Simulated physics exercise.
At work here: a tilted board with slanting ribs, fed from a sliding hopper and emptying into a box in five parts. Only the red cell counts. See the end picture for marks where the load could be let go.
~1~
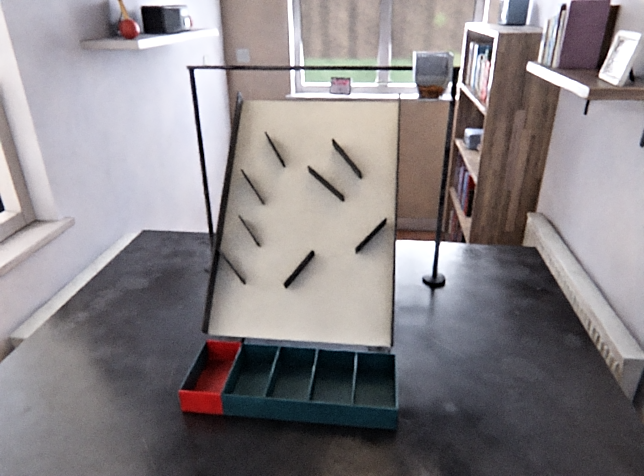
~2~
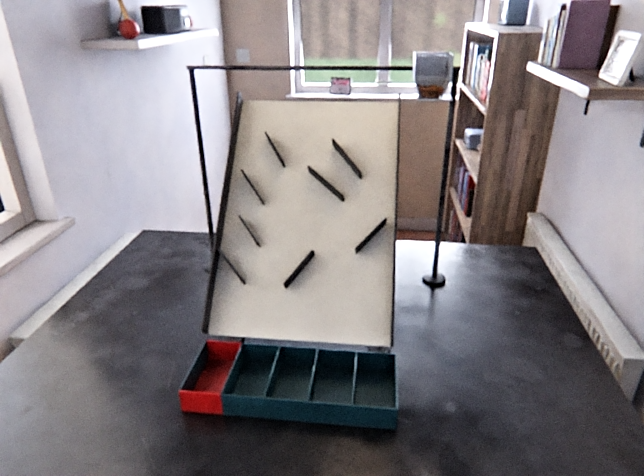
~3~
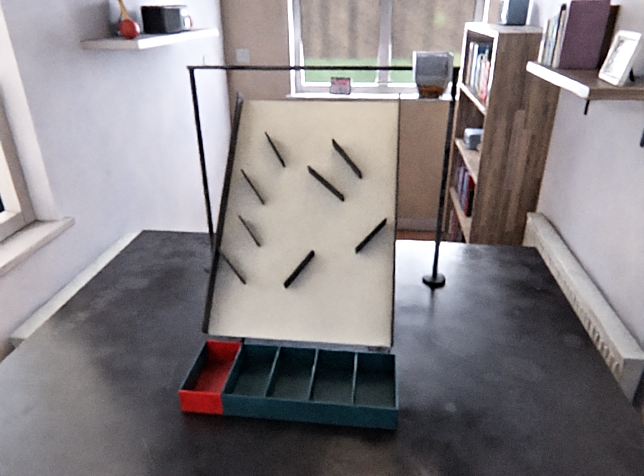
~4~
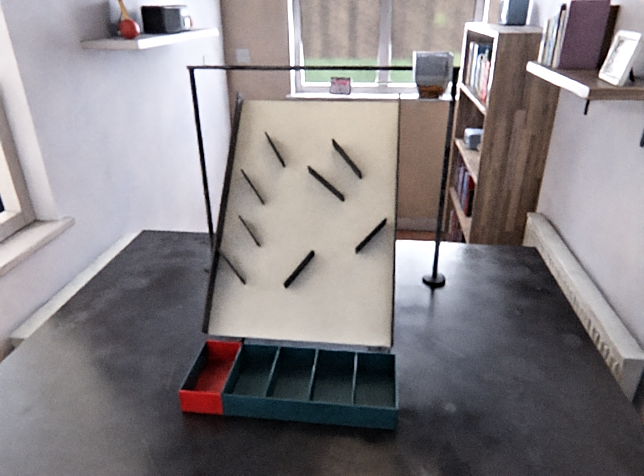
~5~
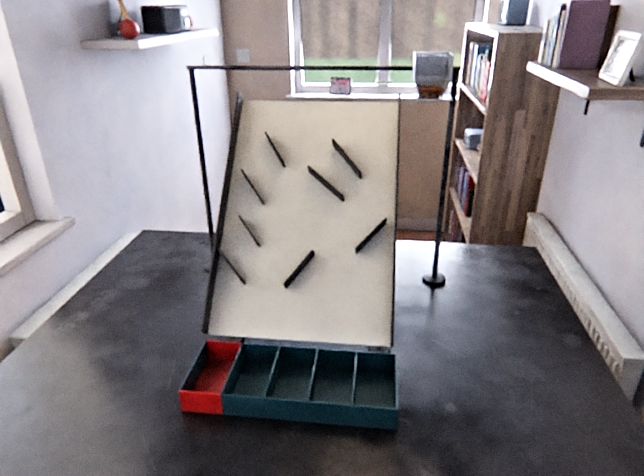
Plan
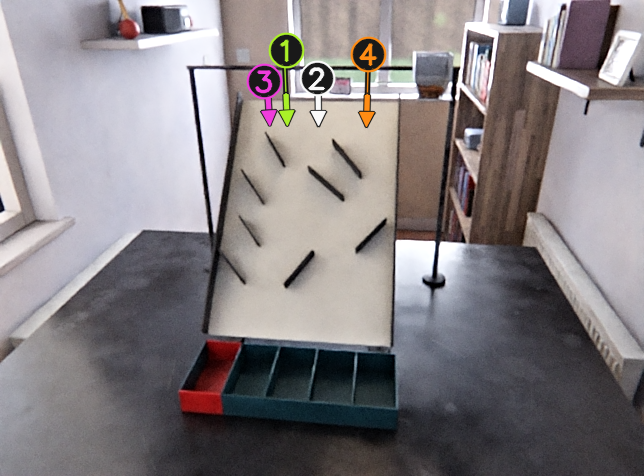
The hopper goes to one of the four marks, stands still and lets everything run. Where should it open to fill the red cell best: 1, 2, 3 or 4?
1 works best here.
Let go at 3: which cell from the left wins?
The second from the left.
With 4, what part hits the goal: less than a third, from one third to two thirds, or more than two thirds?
It is less than a third.
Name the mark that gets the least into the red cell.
4.
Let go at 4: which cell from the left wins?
It is the third one.
On the marked copy, mark 1 meets the board at (287, 120); mark 2 meets the board at (318, 120); mark 3 meets the board at (269, 119); mark 4 meets the board at (366, 121).
With 1, about a third in the red cell, about half in other cells, a small part outside the box.
With 2, a small part in the red cell, most in other cells, a small part outside the box.
With 3, a small part in the red cell, most in other cells, a stray few outside the box.
With 4, none in the red cell, nearly all in other cells, a small part outside the box.
